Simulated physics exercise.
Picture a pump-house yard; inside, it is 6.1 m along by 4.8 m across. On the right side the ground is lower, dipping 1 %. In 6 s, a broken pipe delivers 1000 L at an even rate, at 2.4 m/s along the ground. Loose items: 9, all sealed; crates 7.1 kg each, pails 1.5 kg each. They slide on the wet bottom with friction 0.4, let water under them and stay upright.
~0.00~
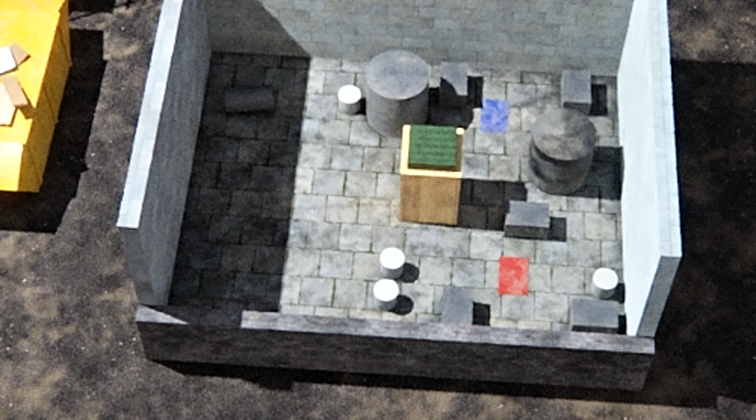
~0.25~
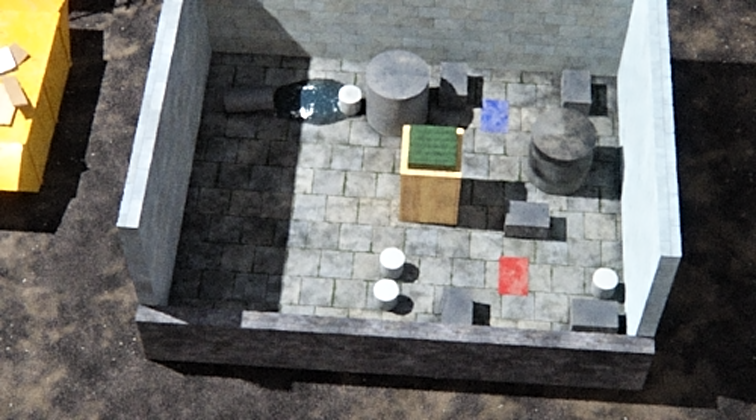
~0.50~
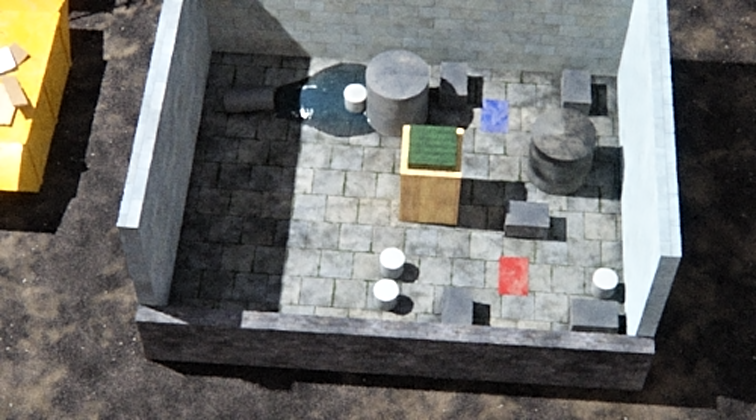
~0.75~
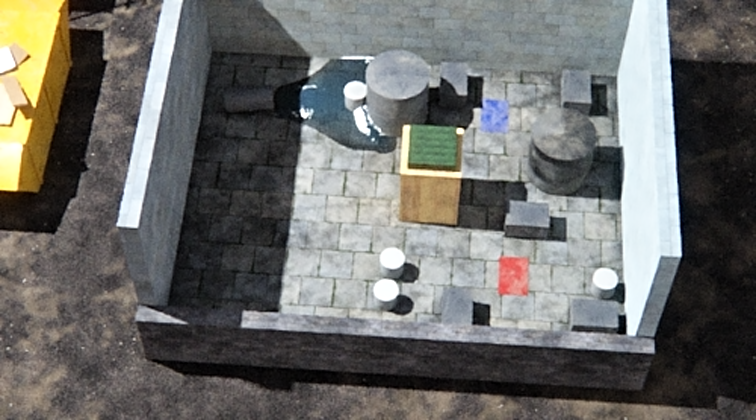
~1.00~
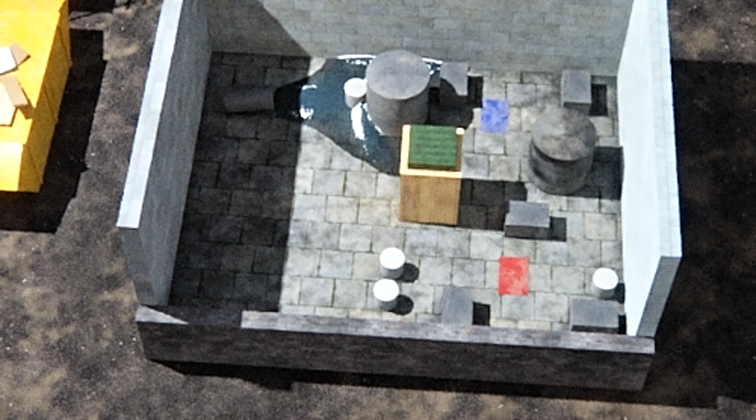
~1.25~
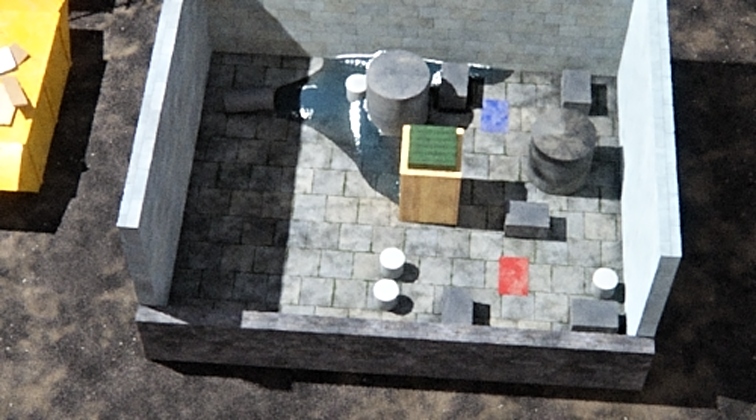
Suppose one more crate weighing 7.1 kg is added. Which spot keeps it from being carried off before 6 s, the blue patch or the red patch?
The red patch.
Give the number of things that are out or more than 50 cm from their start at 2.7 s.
Tally: 2.
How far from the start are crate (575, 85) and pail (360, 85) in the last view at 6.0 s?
In turn: 80 cm, 400 cm.
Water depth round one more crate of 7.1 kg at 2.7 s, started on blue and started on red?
I'd say close to 3 cm, and close to 0 cm for the other.
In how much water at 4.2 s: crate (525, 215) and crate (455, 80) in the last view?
Close to 2 and 5 centimetres.
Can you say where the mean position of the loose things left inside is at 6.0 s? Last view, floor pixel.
Somewhere near (539, 254).
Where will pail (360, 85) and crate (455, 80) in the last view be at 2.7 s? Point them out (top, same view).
Roughly (449, 77), then roughly (512, 132).
After 1.8 s on blue it would be 4 cm off in 0 cm of water; on red it would be 0 cm off in 0 cm of water.
After 2.7 s on blue it would be 53 cm off in 3 cm of water; on red it would be 0 cm off in 0 cm of water.
After 4.2 s on blue it would be 113 cm off in 5 cm of water; on red it would be 0 cm off in 0 cm of water.
After 6.0 s on blue it would be 111 cm off in 12 cm of water; on red it would be 0 cm off in 1 cm of water.
